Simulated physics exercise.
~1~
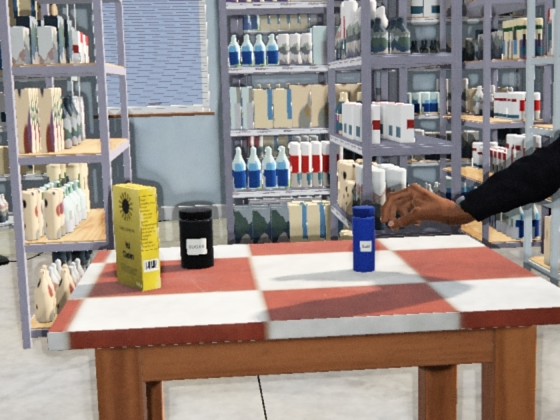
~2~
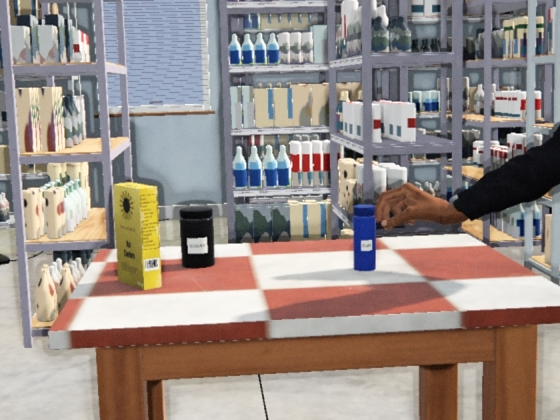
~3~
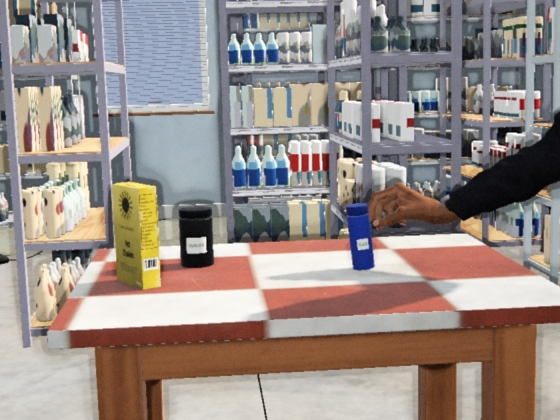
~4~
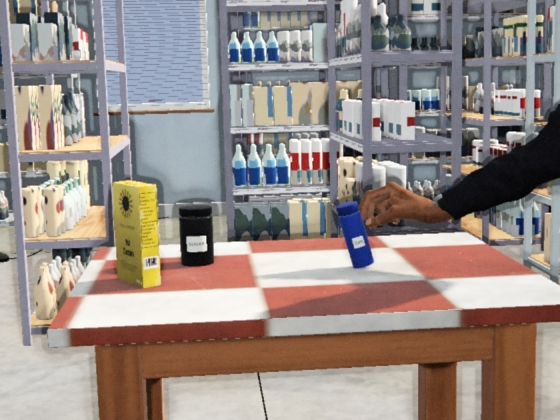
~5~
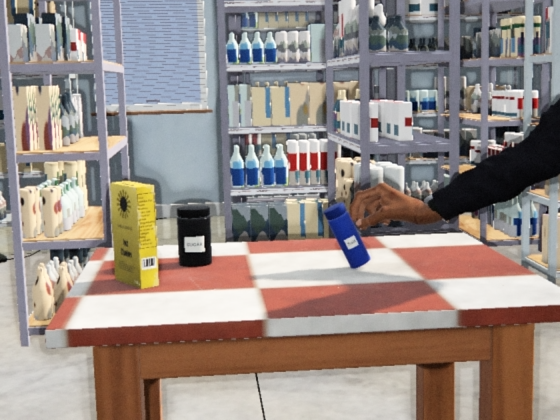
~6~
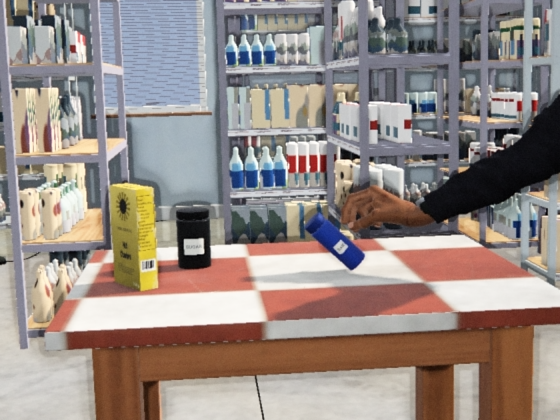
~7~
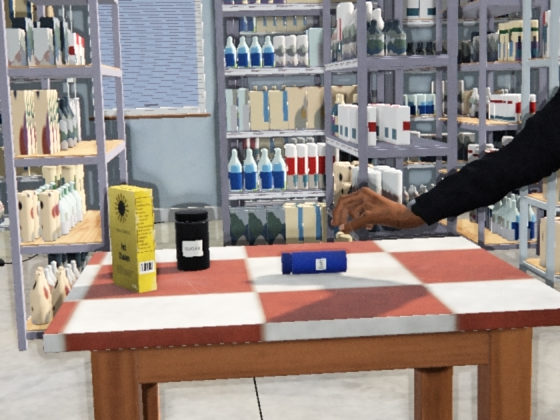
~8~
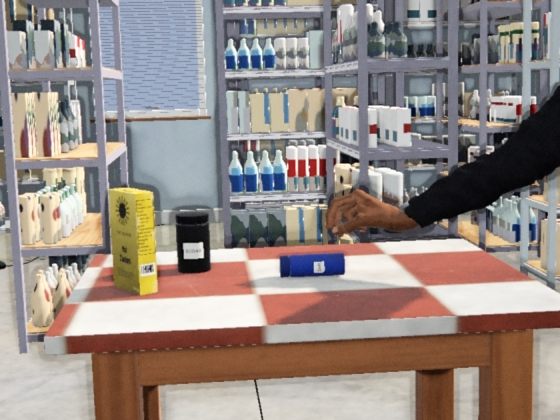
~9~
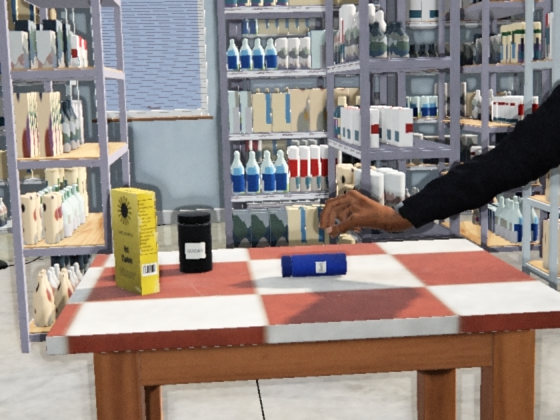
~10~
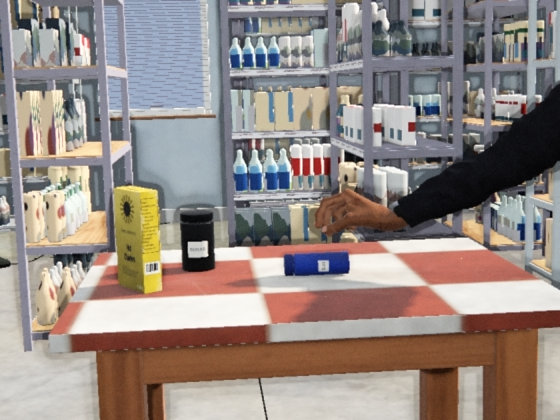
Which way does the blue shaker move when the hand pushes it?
It moves to the left, tipping over and ending up lying on its side on the table.
